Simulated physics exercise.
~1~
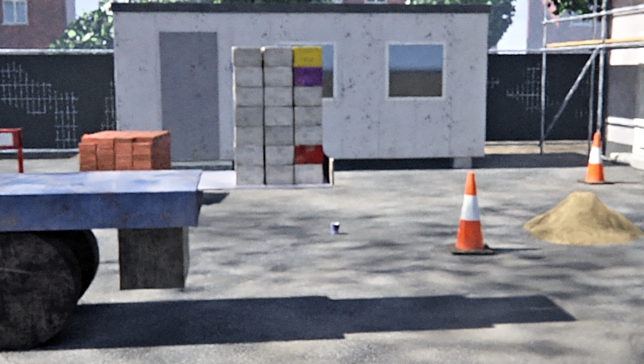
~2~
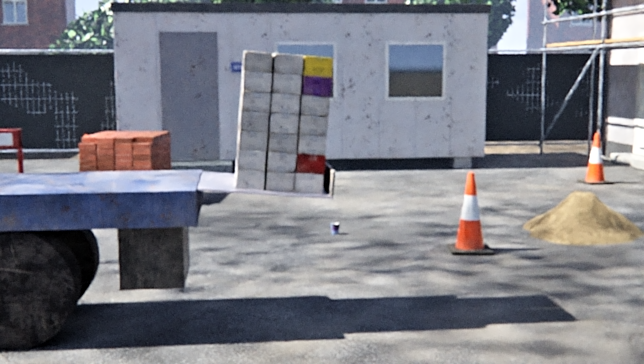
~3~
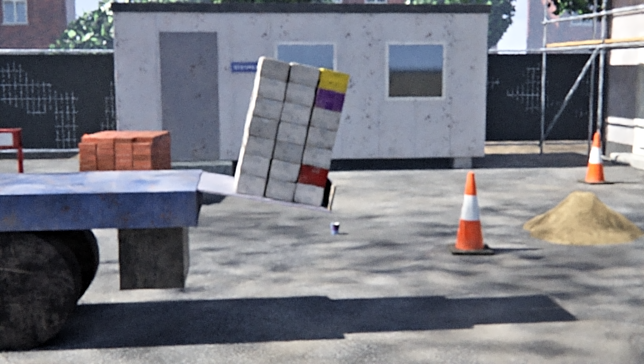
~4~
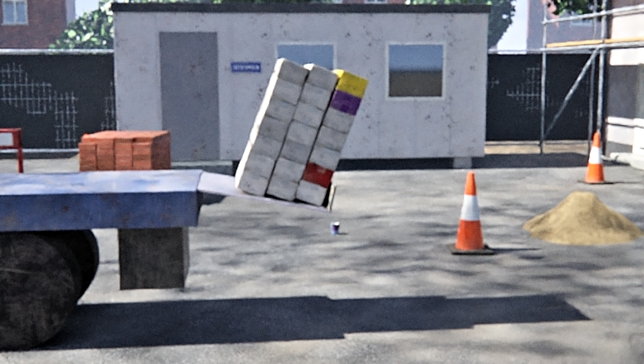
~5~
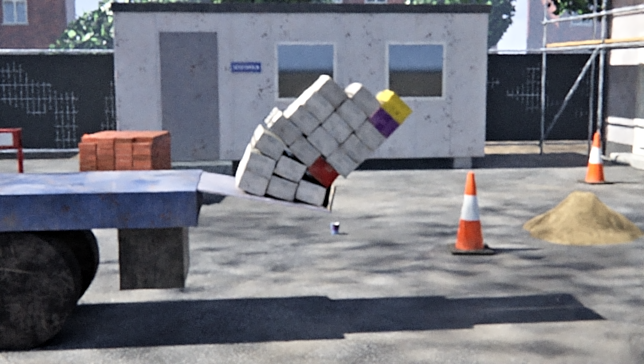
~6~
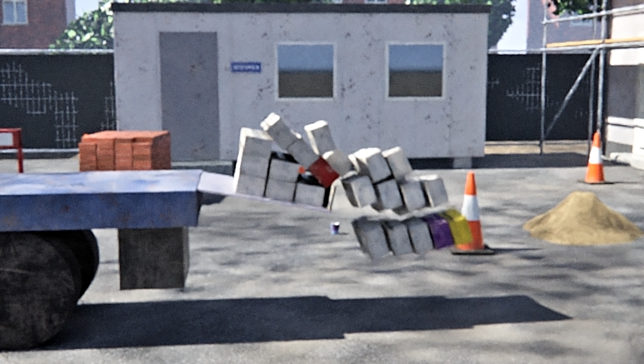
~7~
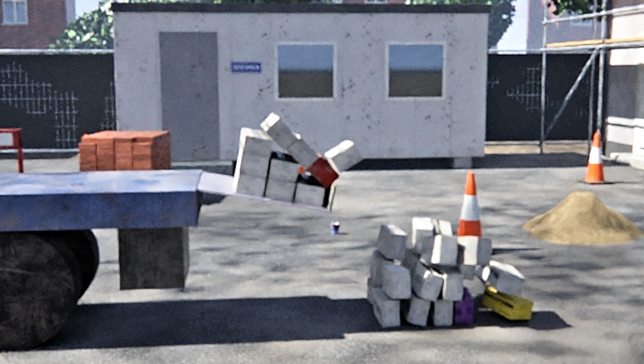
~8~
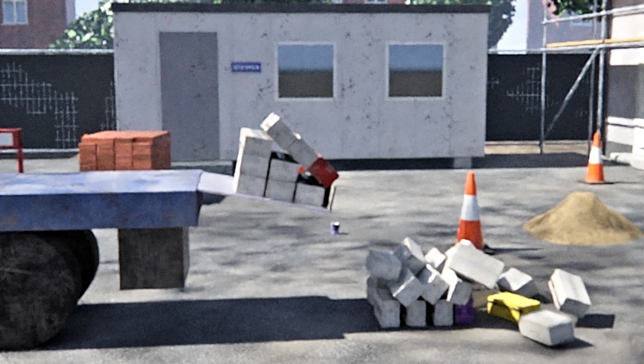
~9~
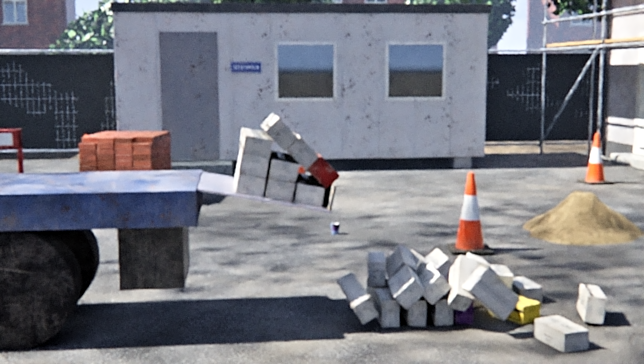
In a paved yard with a pale cabin, traffic cones and a sand heap, seen from the side, a blue flat-bed stands at the left. On the flap at its right end, a tall block of whitish boxes includes a yellow and a purple one at the upper right and a red one near the bottom. The flap droops to the right and the block leans further and further. Its upper part breaks away and spills to the ground before the nearer cone. The boxes tumble into a heap, with the yellow one upside down and the purple one on its side, while the red one stays tilted on the flap among several others.
